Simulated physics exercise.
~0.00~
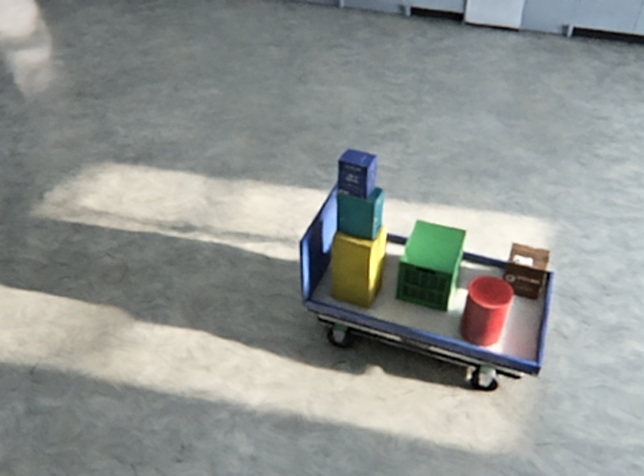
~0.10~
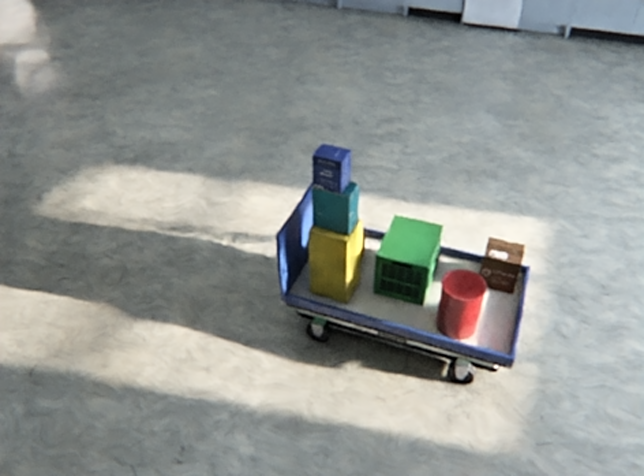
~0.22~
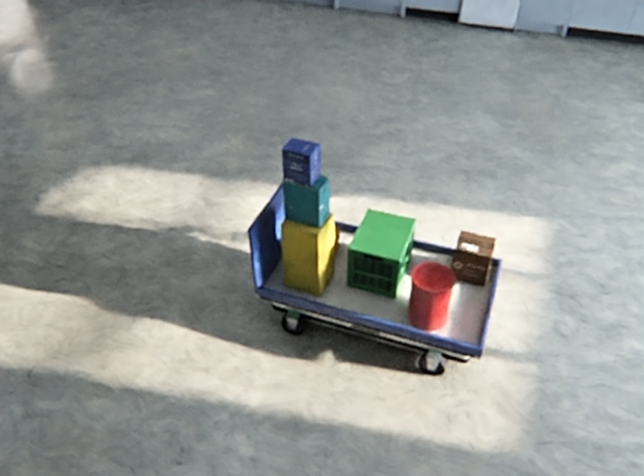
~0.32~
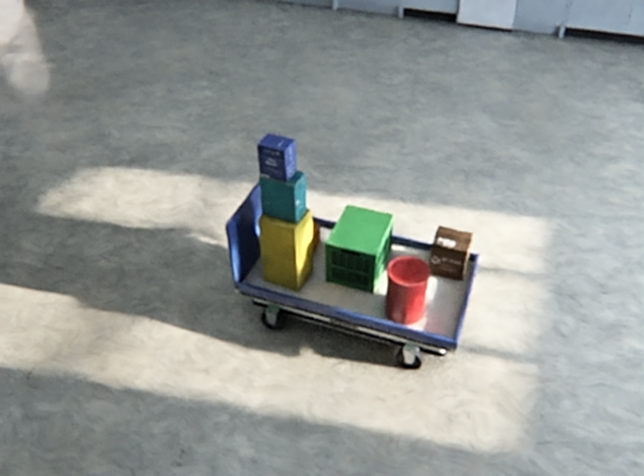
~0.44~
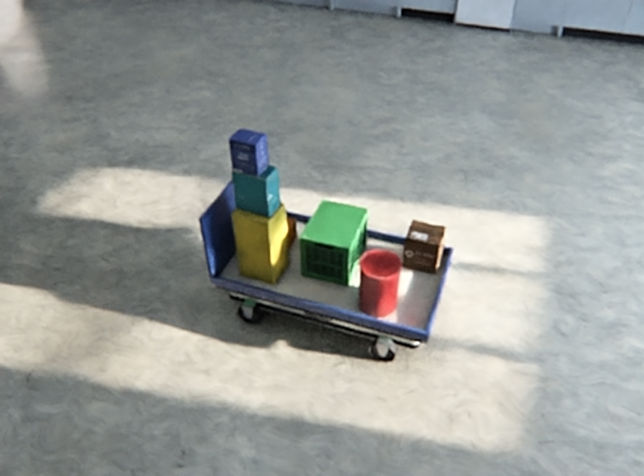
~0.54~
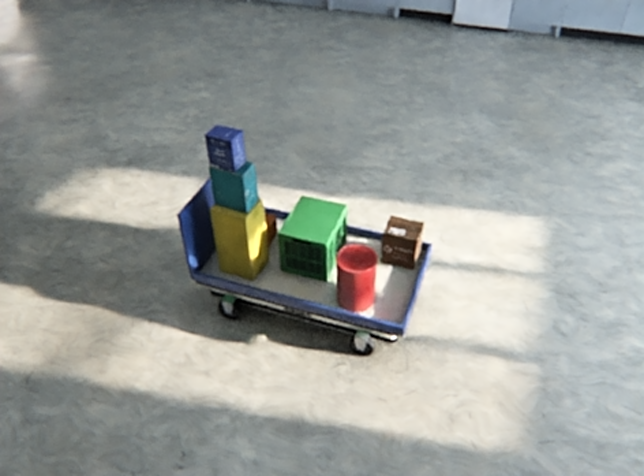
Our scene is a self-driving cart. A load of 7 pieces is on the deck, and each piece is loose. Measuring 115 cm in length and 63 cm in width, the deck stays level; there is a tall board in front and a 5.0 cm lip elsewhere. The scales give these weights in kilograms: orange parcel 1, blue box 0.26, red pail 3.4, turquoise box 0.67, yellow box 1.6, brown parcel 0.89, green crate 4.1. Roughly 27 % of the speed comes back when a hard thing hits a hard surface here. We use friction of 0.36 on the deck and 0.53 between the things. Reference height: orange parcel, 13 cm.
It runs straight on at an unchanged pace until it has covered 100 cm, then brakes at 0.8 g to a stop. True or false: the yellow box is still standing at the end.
True.
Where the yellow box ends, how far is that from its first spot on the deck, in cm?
Roughly 2 cm.
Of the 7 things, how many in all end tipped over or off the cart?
The number is 2.
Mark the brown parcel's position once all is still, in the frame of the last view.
Look near (309, 222) and you'll find it.
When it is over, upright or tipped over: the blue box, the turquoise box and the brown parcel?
Here's how it ends: The blue box comes down, the turquoise box comes down, and the brown parcel never goes down.
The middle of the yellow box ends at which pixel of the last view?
Around (166, 217).
After 1.04 s, cart has run 109 cm, stopped; yellow box leaning 7° near (159, 215); blue box leaning 7°; turquoise box leaning 7°.
After 1.34 s, cart has run 109 cm, stopped; blue box now off the cart; yellow box slid 3 cm near (164, 217); turquoise box leaning 43°.
After 1.84 s, cart has run 109 cm, stopped; turquoise box now off the cart; yellow box slid 2 cm near (166, 217); green crate slid 11 cm.
After 2.34 s, cart has run 109 cm, stopped; yellow box slid 2 cm near (166, 217); green crate slid 11 cm; brown parcel slid 11 cm.
At rest (2.7 s), off the cart and tipped over, blue box and turquoise box; not toppled but over 10 cm from the start, orange parcel, red pail, brown parcel and green crate; the last one in place, give or take 10 cm. In the last view, yellow box near (166, 217).
